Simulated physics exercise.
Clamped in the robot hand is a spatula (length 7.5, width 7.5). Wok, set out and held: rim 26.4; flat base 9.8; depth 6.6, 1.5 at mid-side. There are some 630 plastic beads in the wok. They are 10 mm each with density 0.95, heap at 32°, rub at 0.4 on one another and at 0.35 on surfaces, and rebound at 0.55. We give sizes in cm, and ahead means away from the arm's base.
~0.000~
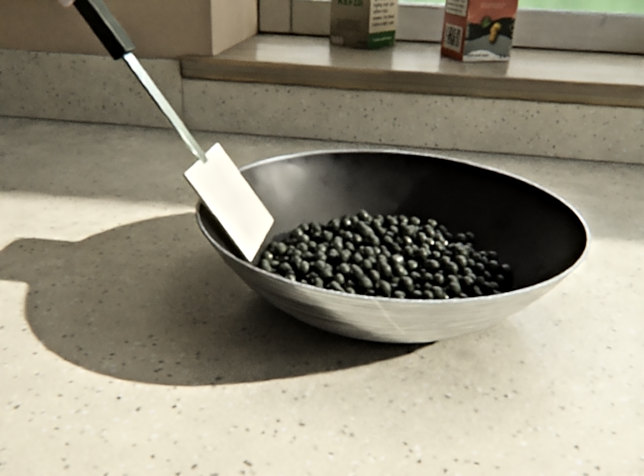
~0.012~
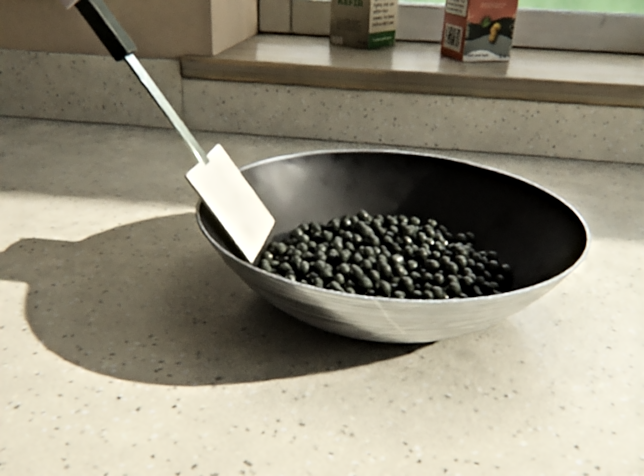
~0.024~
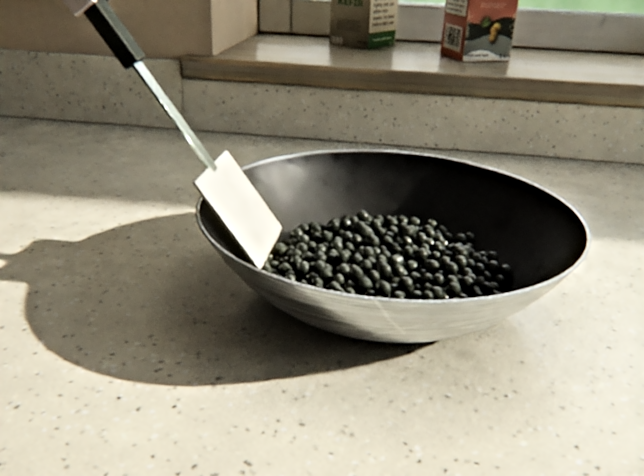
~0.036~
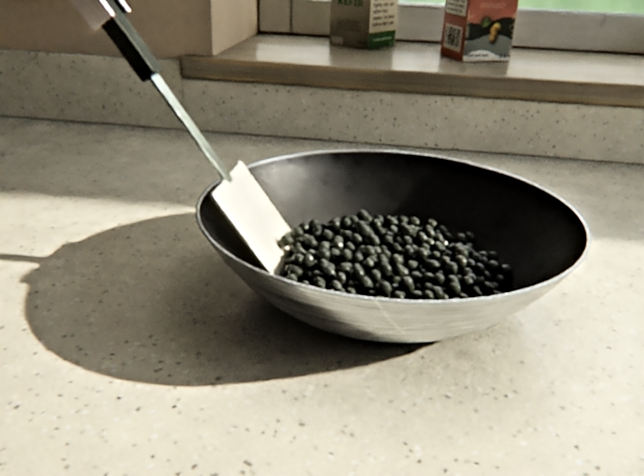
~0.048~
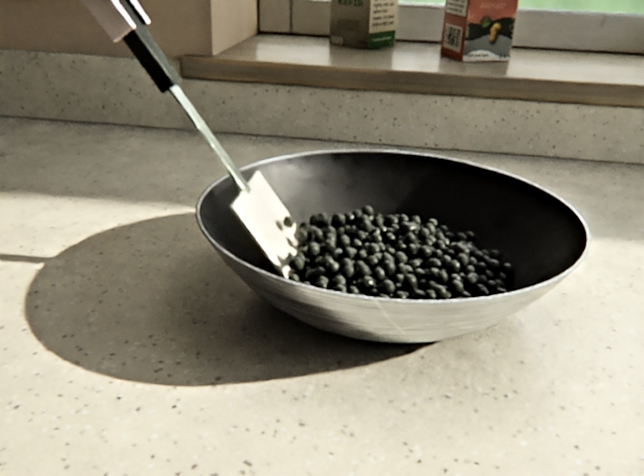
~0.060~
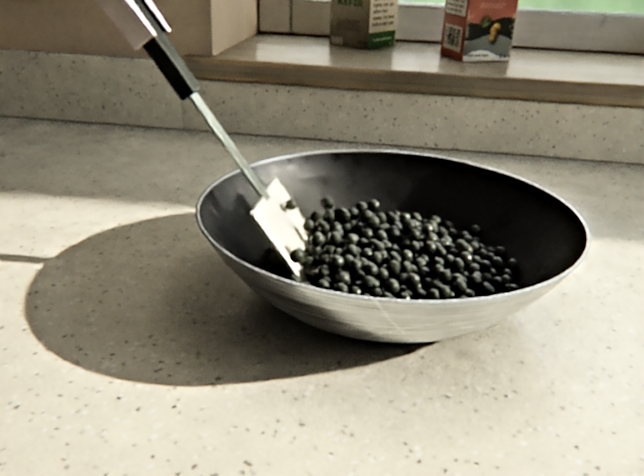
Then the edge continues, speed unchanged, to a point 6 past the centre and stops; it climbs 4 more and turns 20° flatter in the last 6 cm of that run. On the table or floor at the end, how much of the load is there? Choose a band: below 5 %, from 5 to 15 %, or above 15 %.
From 5 to 15 %.
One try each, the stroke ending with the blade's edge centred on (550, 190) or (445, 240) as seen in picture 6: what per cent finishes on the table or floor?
Around 35 per cent for the first try and 5 per cent for the second.
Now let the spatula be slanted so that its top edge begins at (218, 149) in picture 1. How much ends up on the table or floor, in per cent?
Spill: Approx. 15 per cent.
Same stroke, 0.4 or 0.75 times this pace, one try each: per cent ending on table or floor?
Roughly 0 % and roughly 5 %.
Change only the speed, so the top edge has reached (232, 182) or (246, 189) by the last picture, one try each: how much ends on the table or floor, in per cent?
About 0 and 5 percent.
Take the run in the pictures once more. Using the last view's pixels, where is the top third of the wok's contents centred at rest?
At about (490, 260).
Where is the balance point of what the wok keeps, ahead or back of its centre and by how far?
Roughly 3.5 centimetres ahead.
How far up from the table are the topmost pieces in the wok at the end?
6.0 cm.
After 0.09 s, sloping 54°, highest piece 8 above the table; 634 in the wok.
After 0.12 s, sloping 47°, highest piece 10 above the table; 634 in the wok.
After 0.33 s, sloping 34°, highest piece 10 above the table; 571 in the wok, 19 on the table or floor, 44 on the blade or in flight.
After 1.38 s, sloping 34°, highest piece 6 above the table; 570 in the wok, 64 on the table or floor.
At rest, 570 in the wok, 64 on the table or floor. That is 10 % on the table or floor.
